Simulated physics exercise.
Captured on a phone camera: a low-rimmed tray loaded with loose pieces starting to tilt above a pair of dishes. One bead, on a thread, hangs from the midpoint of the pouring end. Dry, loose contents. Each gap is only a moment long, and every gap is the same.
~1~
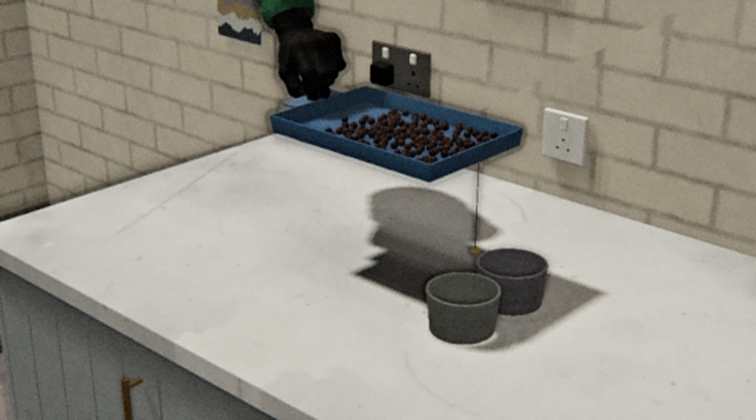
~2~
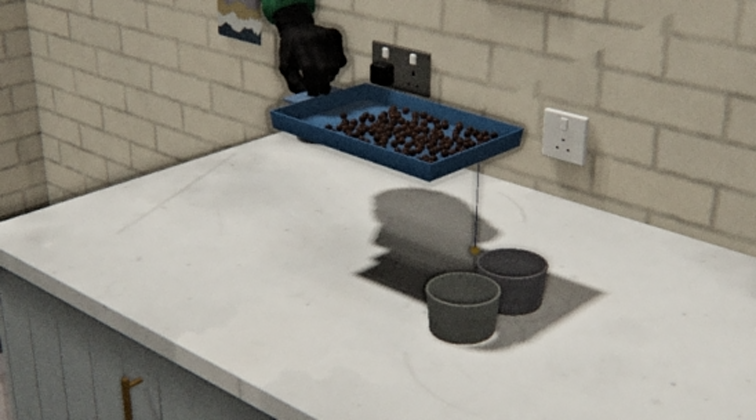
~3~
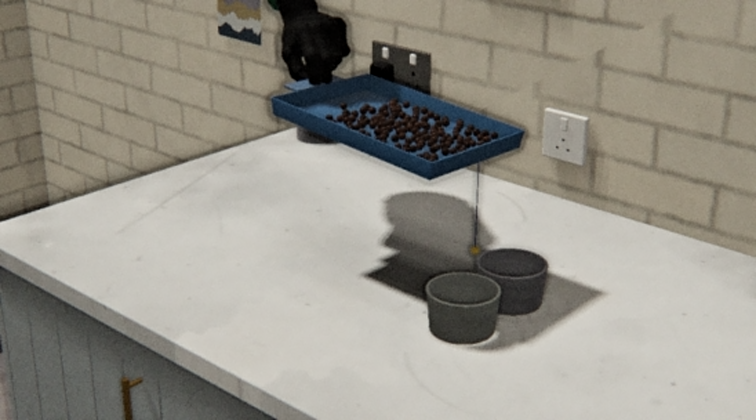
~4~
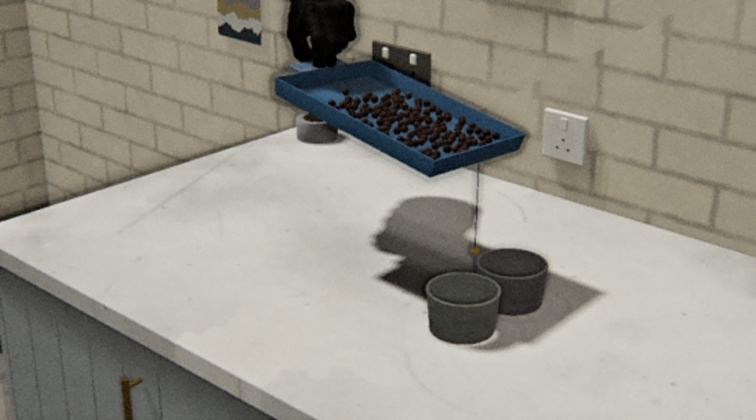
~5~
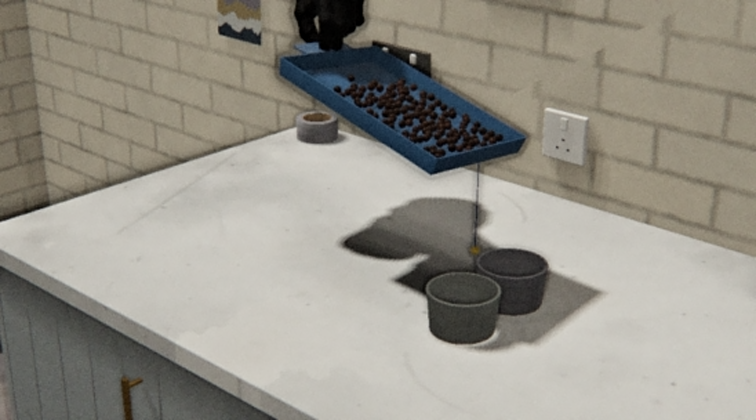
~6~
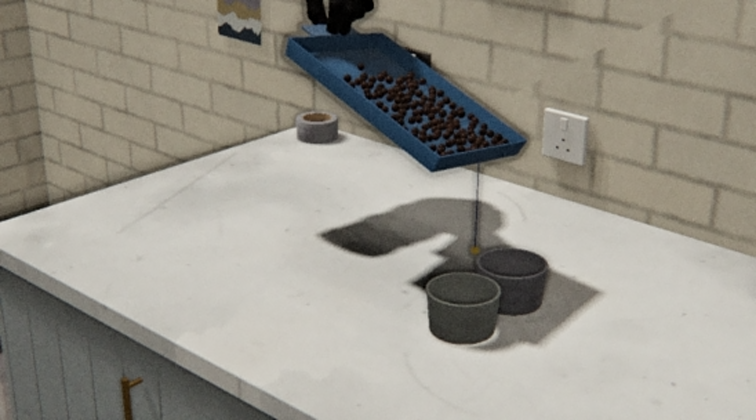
A black-gloved hand raises one end of a blue tray, and brown balls shift.
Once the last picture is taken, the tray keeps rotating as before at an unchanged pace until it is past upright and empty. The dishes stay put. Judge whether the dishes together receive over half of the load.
Most gets spilled.
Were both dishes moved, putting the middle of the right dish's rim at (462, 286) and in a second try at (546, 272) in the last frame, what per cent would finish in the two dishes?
I'd say about 0 percent, followed by about 10 percent.
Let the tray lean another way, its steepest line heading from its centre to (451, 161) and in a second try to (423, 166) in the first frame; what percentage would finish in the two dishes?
60 %, give or take, and then 60 %.
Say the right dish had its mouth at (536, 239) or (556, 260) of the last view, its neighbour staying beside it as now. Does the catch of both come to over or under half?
For the two tries in order: Exceeding half, not as much as half.
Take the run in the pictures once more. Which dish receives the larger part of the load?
The one you want is the right of the two.
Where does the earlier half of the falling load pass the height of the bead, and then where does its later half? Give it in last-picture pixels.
It goes through near (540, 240) first, then near (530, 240).
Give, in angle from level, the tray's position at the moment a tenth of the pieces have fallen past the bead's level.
Around 85°, give or take.
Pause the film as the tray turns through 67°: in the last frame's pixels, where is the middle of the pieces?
I'd put the middle of the pieces at roughly (493, 136).
Shortly afterwards, tray tipped steeply; all but a few on the tray; only a few in the air.
Next, tray tipped past a quarter turn; near a third on the tray; a little in the right dish; near a quarter outside both; near a quarter in the air.
Some moments later, tray tipped past a quarter turn; near a quarter in the right dish; near two thirds outside both.
In the end, tray tipped past a quarter turn; none at all in the left dish; near a quarter in the right dish; near two thirds outside both.
